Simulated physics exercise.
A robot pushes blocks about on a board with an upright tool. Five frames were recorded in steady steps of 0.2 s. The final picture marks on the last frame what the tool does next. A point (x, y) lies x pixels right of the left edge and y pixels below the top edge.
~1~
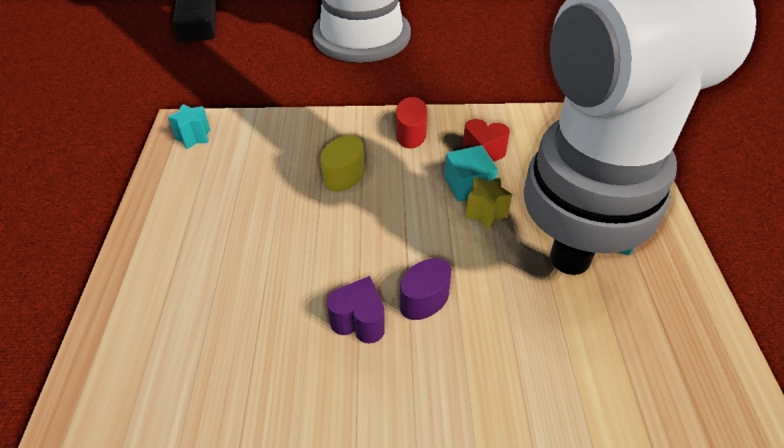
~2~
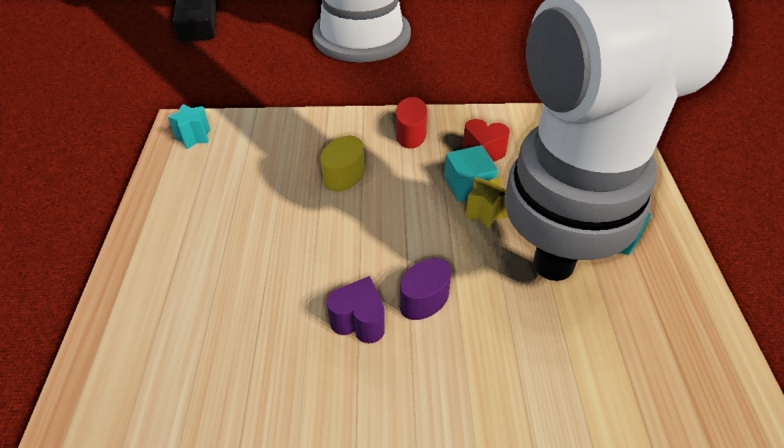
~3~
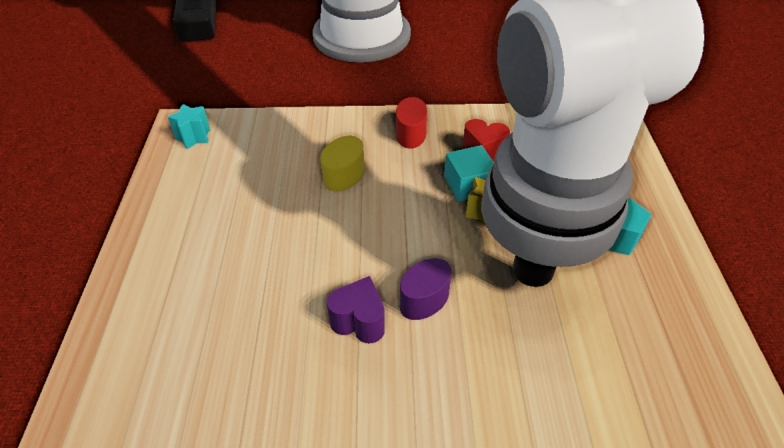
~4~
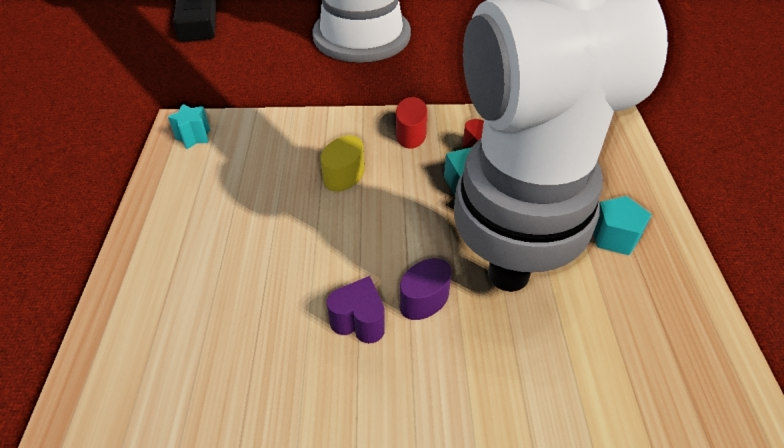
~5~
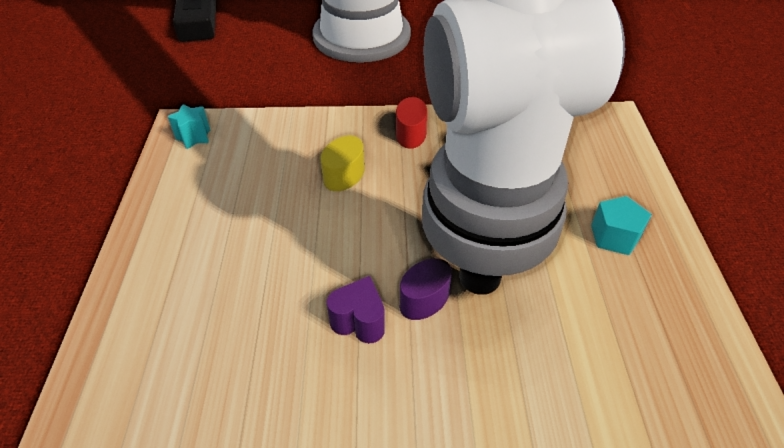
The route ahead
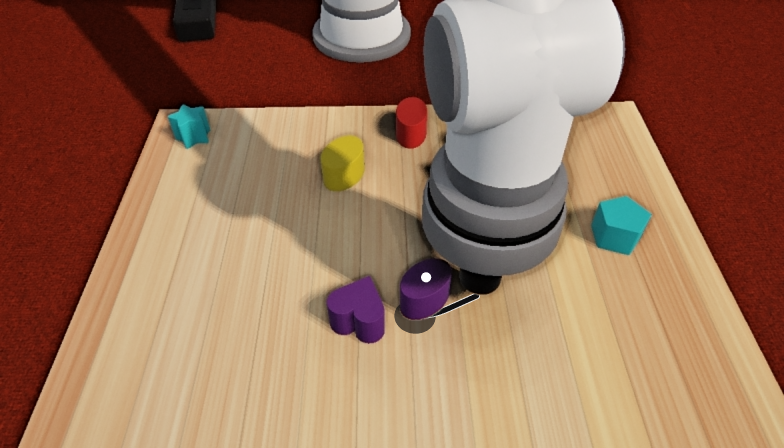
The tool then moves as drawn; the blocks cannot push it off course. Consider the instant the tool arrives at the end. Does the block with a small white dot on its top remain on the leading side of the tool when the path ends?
I'd say yes.
The drawn path runs from (477, 296) via (448, 309), ending at (415, 316); the dot is on the purple elliptical block.
Halfway along, tool (449, 293); purple elliptical block (403, 282).
At the end, tool (416, 300); purple heart block (320, 305), turned 20° anticlockwise; purple elliptical block (369, 285), turned 20° clockwise.
